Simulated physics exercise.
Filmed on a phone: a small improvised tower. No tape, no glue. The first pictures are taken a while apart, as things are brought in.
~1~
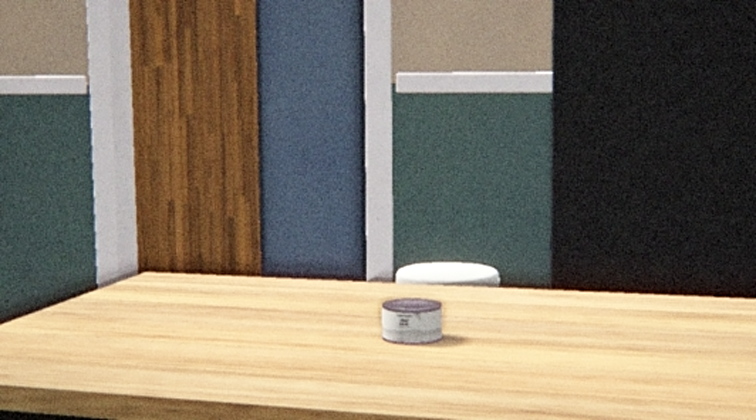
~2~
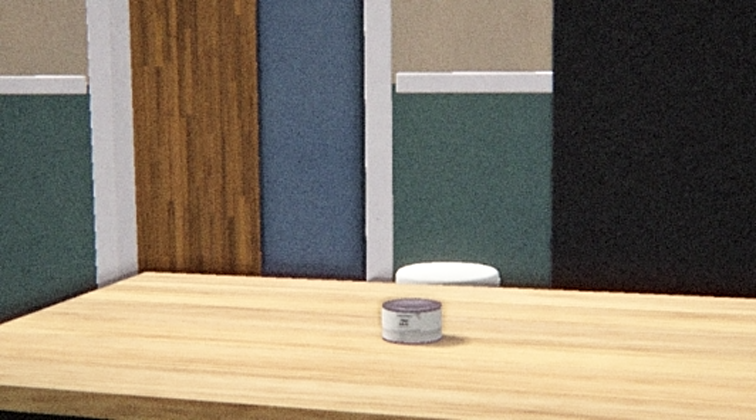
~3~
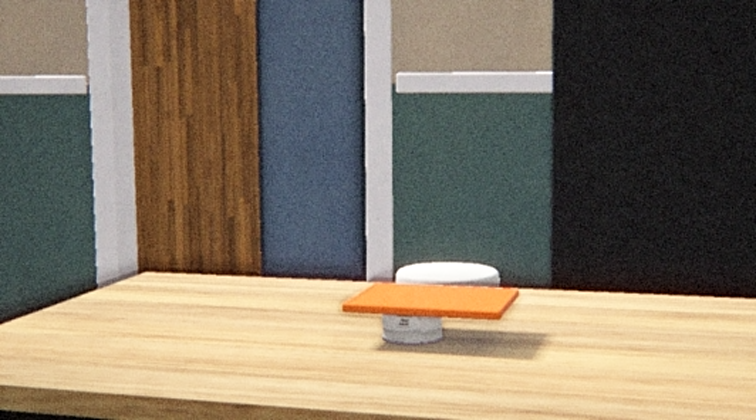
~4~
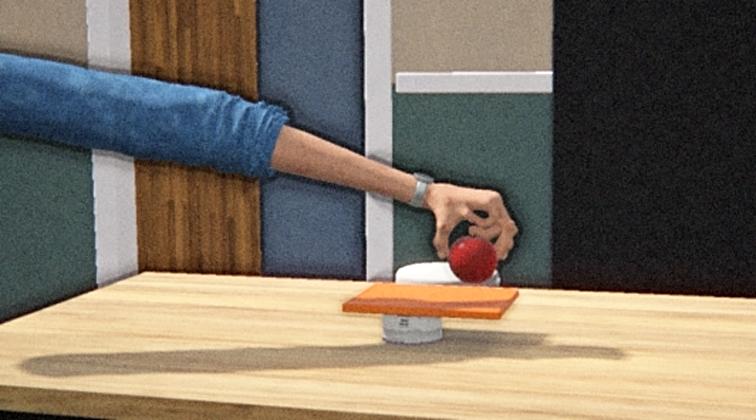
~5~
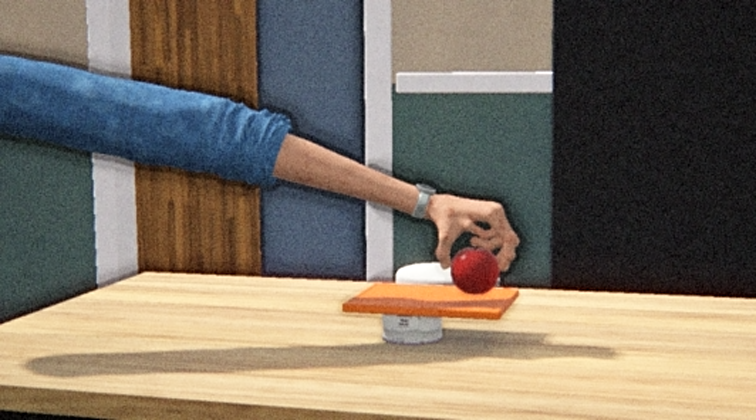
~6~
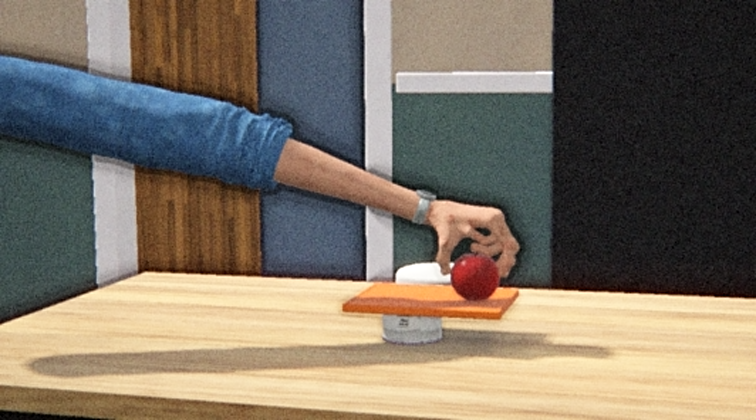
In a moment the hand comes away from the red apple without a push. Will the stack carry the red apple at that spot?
It loses its balance.
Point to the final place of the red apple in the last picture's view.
Around (533, 325).
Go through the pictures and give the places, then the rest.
In the first frame, the last thing is not in view yet.
In the second frame, the last thing is not in view yet.
In the third frame, the last thing is not in view yet; orange lid (433, 300).
In the fourth frame, coming down; red apple (473, 260); orange lid (433, 300).
In the fifth frame, coming down; red apple (475, 271); orange lid (433, 300).
In the sixth frame, in place under the hand; red apple (475, 277); orange lid (433, 300).
Then, 0.40 s later than the last frame, red apple now fallen; orange lid tilted by 30°.
Then, 0.60 s later than the last frame, orange lid tilted by 30°.
When it is over, fallen, red apple; the other 2 as before. End places, in pixels of the last picture, red apple near (533, 325). The stack comes apart.
